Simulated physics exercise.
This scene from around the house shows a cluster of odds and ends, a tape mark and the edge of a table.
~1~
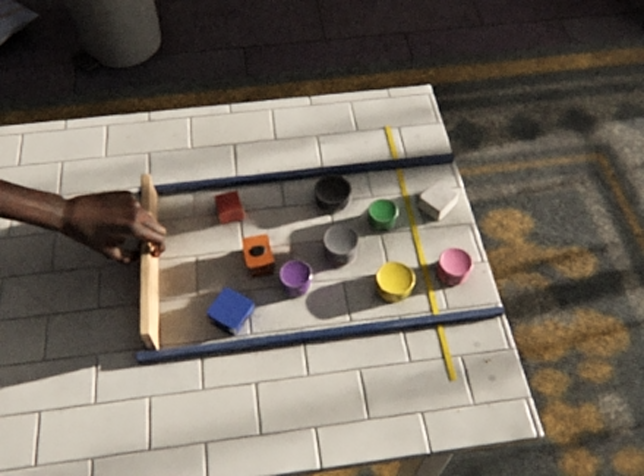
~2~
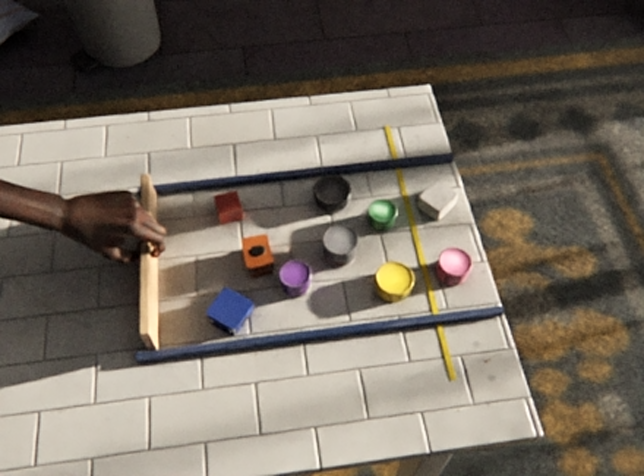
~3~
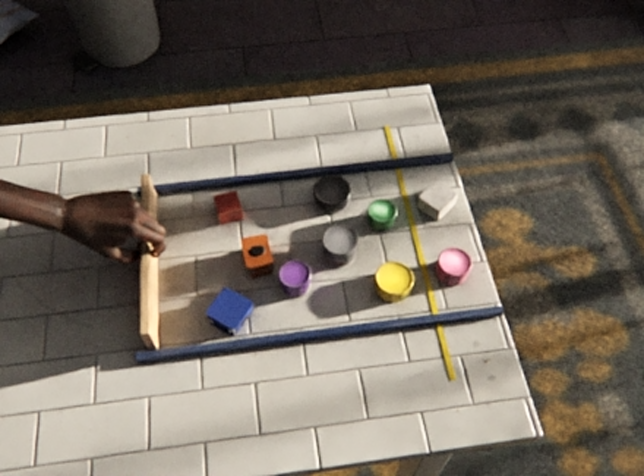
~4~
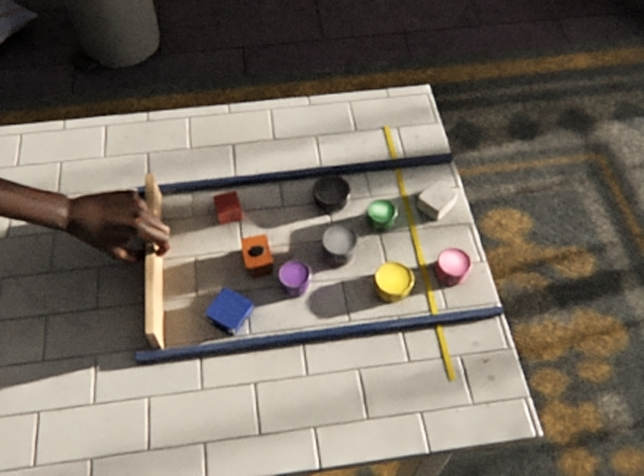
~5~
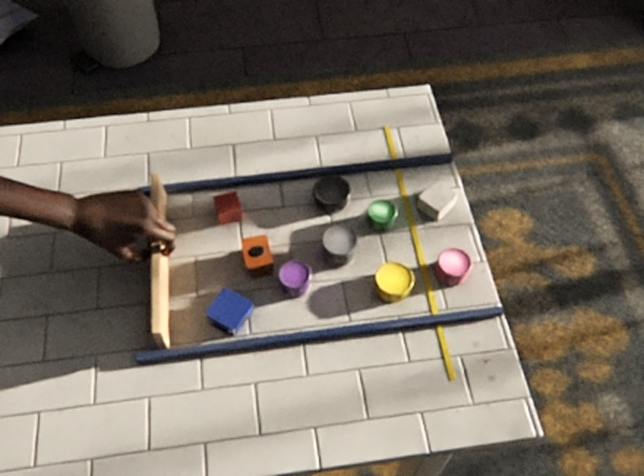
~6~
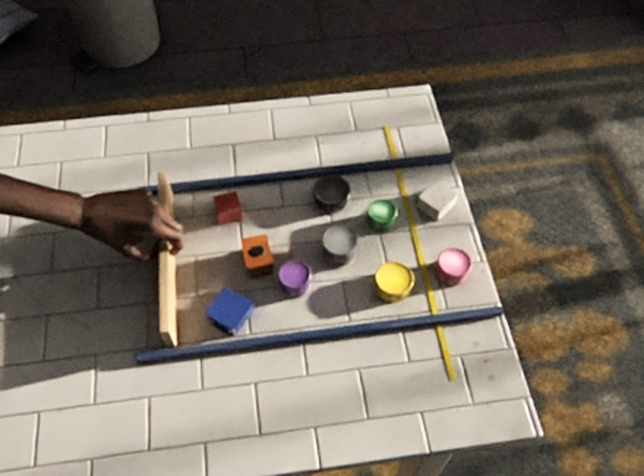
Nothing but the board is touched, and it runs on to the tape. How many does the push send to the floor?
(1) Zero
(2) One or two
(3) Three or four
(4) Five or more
The answer is 2.
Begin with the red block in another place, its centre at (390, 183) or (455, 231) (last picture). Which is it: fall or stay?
Spot by spot, it stays put and then it drops away.
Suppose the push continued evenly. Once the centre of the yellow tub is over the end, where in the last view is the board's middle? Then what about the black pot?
Points: About (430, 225) and about (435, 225).
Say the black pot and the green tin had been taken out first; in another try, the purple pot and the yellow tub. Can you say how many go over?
You'd get 1 in the first case and 0 in the second one.
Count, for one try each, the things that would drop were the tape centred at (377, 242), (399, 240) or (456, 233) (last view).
The counts would be 0, 0 and 5.
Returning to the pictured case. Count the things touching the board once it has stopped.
5 touch it.
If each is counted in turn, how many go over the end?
It comes to 1.
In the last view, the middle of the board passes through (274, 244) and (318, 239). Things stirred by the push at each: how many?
At first I count 4, and then 6.
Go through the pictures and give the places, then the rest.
White block (438, 200); pink tub (454, 267); green tin (382, 216); board (149, 258); tape (417, 238), in the first picture.
Pink tub (454, 267); red block (229, 208), in the second picture.
Green tin (381, 216); purple pot (295, 279), in the third picture.
White block (437, 200); orange case (257, 256), in the fourth picture.
Pink tub (453, 267); yellow tub (394, 282), in the fifth picture.
White block (437, 200); pink tub (453, 267); green tin (381, 216); board (167, 256); tape (416, 238), in the sixth picture.
Soon after, none off yet; white block at rest near (437, 200); pink tub at rest near (453, 267); green tin at rest near (381, 216).
At rest, the number that fall off is one or two; fallen, pink tub.
